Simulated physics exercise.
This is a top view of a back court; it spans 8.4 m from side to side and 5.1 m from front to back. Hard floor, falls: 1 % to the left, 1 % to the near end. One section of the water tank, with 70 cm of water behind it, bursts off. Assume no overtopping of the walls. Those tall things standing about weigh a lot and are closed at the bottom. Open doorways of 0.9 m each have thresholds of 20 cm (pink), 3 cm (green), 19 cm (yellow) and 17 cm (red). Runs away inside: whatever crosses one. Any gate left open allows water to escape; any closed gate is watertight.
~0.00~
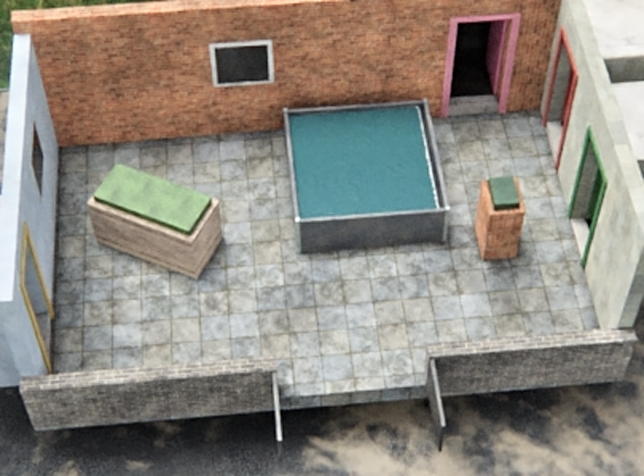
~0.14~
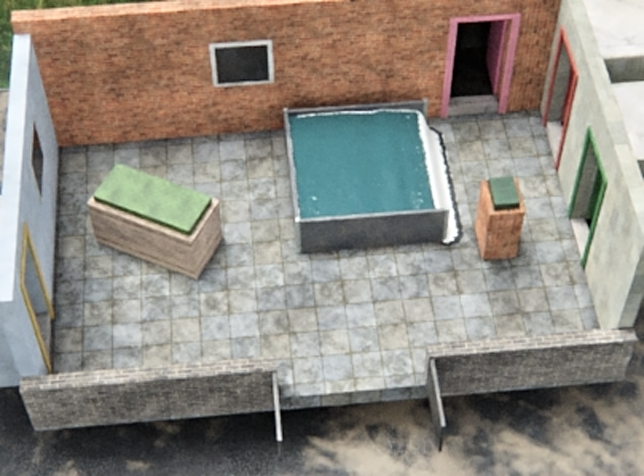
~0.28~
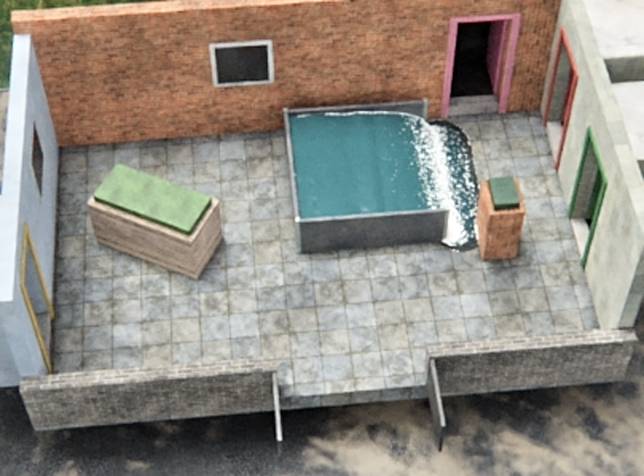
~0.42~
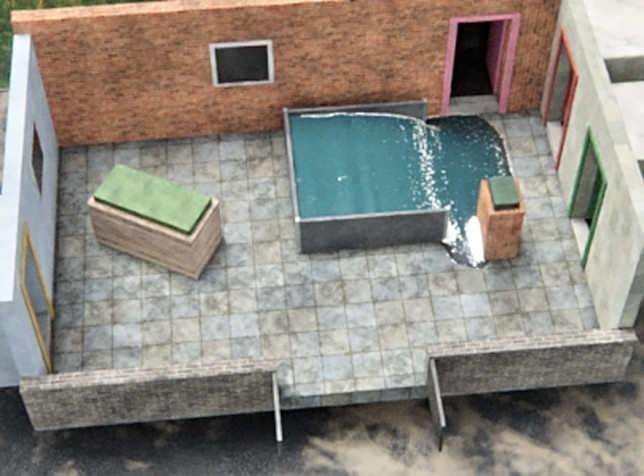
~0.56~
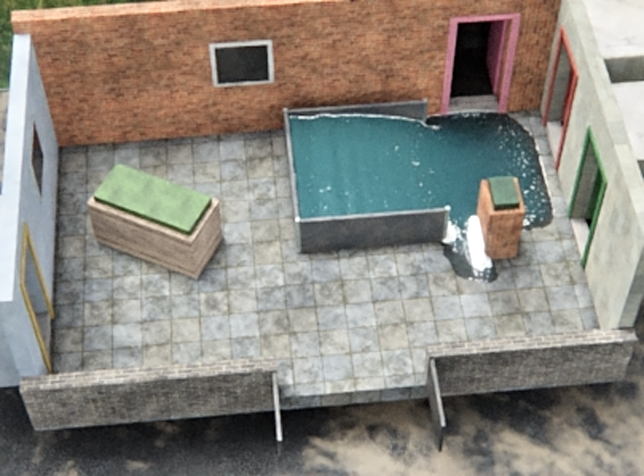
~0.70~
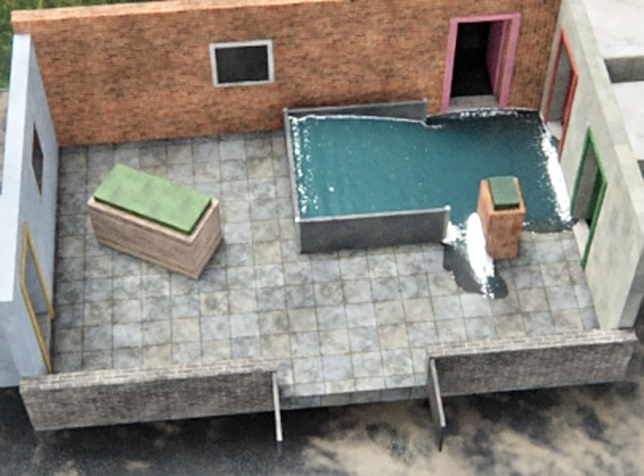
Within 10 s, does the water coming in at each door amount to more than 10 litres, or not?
At the pink door: More than 10 litres. At the green door: More than 10 litres. At the yellow door: Not more than 10 litres. At the red door: More than 10 litres.
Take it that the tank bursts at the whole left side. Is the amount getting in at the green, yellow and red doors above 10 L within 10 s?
Then: Green past it, yellow past it, red not over.
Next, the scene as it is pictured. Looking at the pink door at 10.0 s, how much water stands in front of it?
I'd say close to 9.5 cm.
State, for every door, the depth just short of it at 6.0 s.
Door by door in cm, pink shows 10, green shows 8, yellow shows 0, red shows 10.
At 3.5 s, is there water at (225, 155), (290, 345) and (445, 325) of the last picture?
Status of the three spots: Free of it, free of it, inundated.
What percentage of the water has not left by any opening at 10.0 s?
Roughly 70 per cent is still there.
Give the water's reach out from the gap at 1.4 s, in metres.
Some 3.6 metres from the gap.
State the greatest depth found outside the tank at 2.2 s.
It tops out at some 46 cm.
After 1.4 s water covers 25 % of the floor and is deepest (48 cm) near (556, 190); pink door 19 cm at the sill, 0 L in, green door 16 cm at the sill, 21 L in, yellow door not reached, red door 46 cm at the sill, 80 L in.
After 2.2 s water covers 35 % of the floor and is deepest (46 cm) near (543, 142); pink door 28 cm at the sill, 3 L in, green door 18 cm at the sill, 90 L in, yellow door not reached, red door 46 cm at the sill, 237 L in.
After 3.5 s water covers 40 % of the floor and is deepest (30 cm) near (575, 347); pink door 27 cm at the sill, 60 L in, green door 13 cm at the sill, 192 L in, yellow door not reached, red door 26 cm at the sill, 377 L in.
After 6.0 s water covers 75 % of the floor and is deepest (16 cm) near (554, 359); pink door 10 cm at the sill, 71 L in, green door 8 cm at the sill, 268 L in, yellow door not reached, red door 10 cm at the sill, 394 L in.
After 10.0 s water covers 90 % of the floor and is deepest (13 cm) near (508, 169); pink door 9 cm at the sill, 71 L in, green door 8 cm at the sill, 310 L in, yellow door 10 cm at the sill, 0 L in, red door 12 cm at the sill, 395 L in.
